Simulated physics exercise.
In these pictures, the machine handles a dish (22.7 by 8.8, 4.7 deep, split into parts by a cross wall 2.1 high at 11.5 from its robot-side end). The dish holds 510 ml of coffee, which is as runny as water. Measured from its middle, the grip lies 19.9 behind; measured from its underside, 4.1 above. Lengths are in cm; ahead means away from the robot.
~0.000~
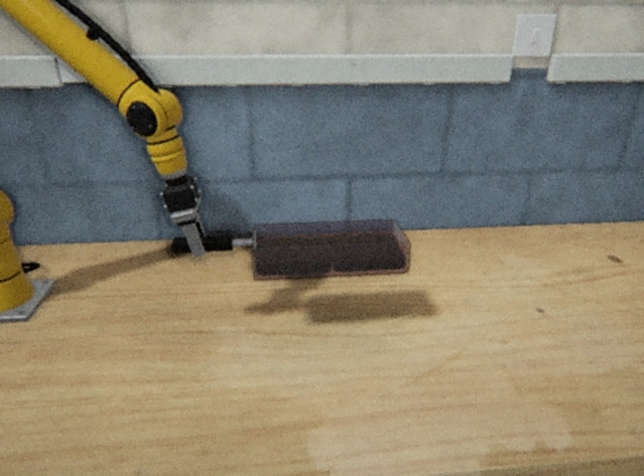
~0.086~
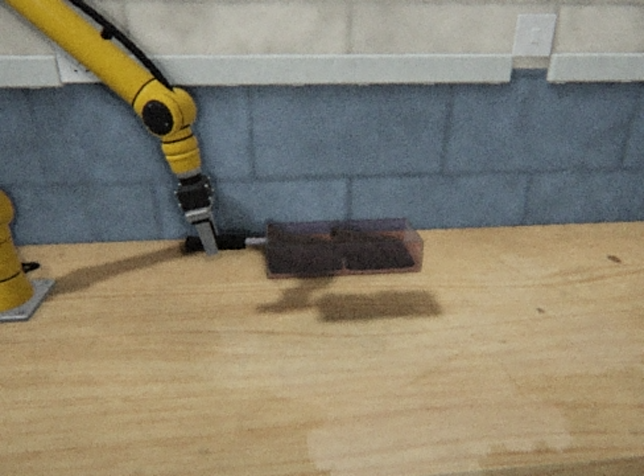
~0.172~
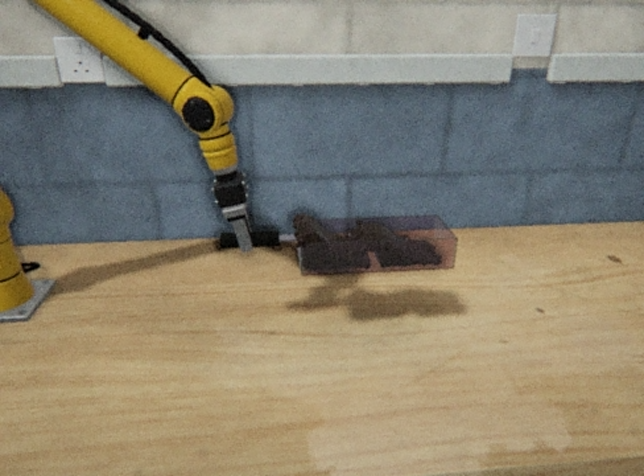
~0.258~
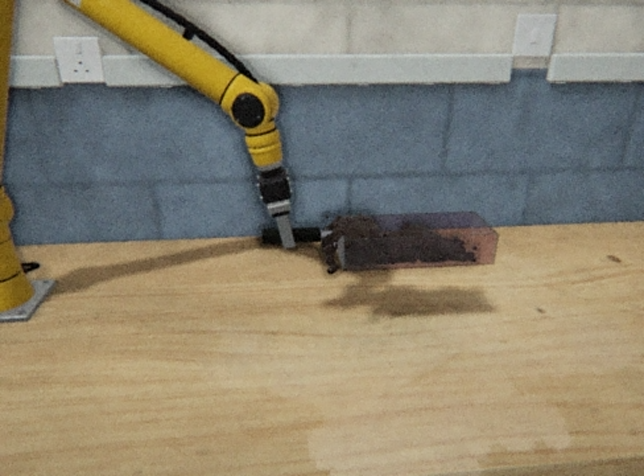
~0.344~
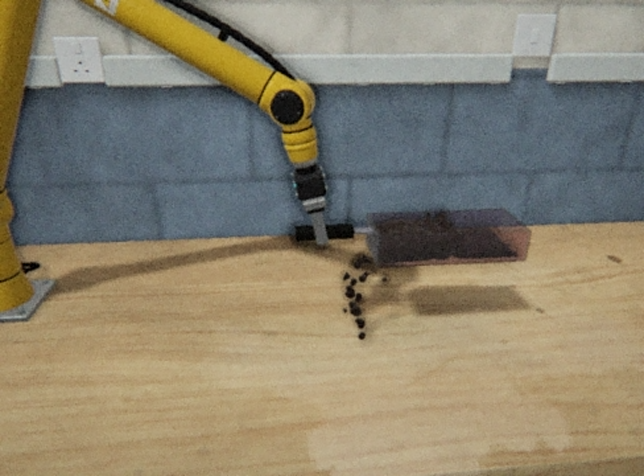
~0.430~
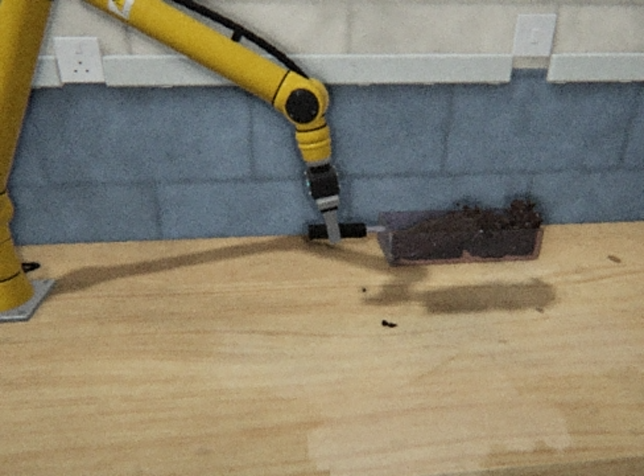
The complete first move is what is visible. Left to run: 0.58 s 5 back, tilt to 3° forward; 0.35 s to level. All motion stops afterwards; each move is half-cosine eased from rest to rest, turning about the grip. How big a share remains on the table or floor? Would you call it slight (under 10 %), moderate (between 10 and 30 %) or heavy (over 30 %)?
I would call it moderate.
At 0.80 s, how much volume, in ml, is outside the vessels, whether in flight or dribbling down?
Close to 10 ml of it.
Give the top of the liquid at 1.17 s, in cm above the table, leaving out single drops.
Some 16 cm.
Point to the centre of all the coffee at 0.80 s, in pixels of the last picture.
I'd put it somewhere near (440, 246).
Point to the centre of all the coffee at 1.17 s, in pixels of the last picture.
It's centred near (430, 245).
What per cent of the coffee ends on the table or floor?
16 percent, roughly.
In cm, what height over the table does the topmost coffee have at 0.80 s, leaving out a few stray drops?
I'd put it at some 18 centimetres up.
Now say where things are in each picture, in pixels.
The dish floor at (329, 260), level; upper third of the coffee around (324, 248), from x 255 to 405, top at y 235; 260 ml in the robot-side part, 255 ml in the far-side part, in the first frame.
The dish floor at (341, 259), level; upper third of the coffee around (313, 245), from x 270 to 415, top at y 225; 275 ml in the robot-side part, 235 ml in the far-side part, in the second frame.
The dish floor at (373, 256), level; upper third of the coffee around (318, 235), from x 295 to 445, top at y 215; 330 ml in the robot-side part, 180 ml in the far-side part, 5 ml in the air or running down outside, in the third frame.
The dish floor at (412, 252), level; upper third of the coffee around (362, 232), from x 320 to 475, top at y 215; 345 ml in the robot-side part, 140 ml in the far-side part, 25 ml in the air or running down outside, in the fourth frame.
The dish floor at (443, 249), level; upper third of the coffee around (413, 233), from x 340 to 515, top at y 210; 335 ml in the robot-side part, 150 ml in the far-side part, 25 ml in the air or running down outside, in the fifth frame.
The dish floor at (455, 247), level; upper third of the coffee around (477, 225), from x 365 to 545, top at y 185; 250 ml in the robot-side part, 235 ml in the far-side part, 25 ml on the table or floor, 5 ml in the air or running down outside, in the sixth frame.
After 0.80 s, tilted 2° forward, liquid up to 23 above the table; 260 ml in the far-side part, 175 ml in the robot-side part, 70 ml on the table or floor, 10 ml in the air or running down outside.
After 1.17 s, tilted 2° forward, liquid up to 17 above the table; 235 ml in the far-side part, 200 ml in the robot-side part, 80 ml on the table or floor.
After 1.56 s, level, liquid up to 17 above the table; 230 ml in the far-side part, 205 ml in the robot-side part, 80 ml on the table or floor.
After 2.36 s, level, liquid up to 17 above the table; 230 ml in the far-side part, 205 ml in the robot-side part, 80 ml on the table or floor.
In the end, 230 ml in the far-side part, 205 ml in the robot-side part, 80 ml on the table or floor. That is 16 % on the table or floor.
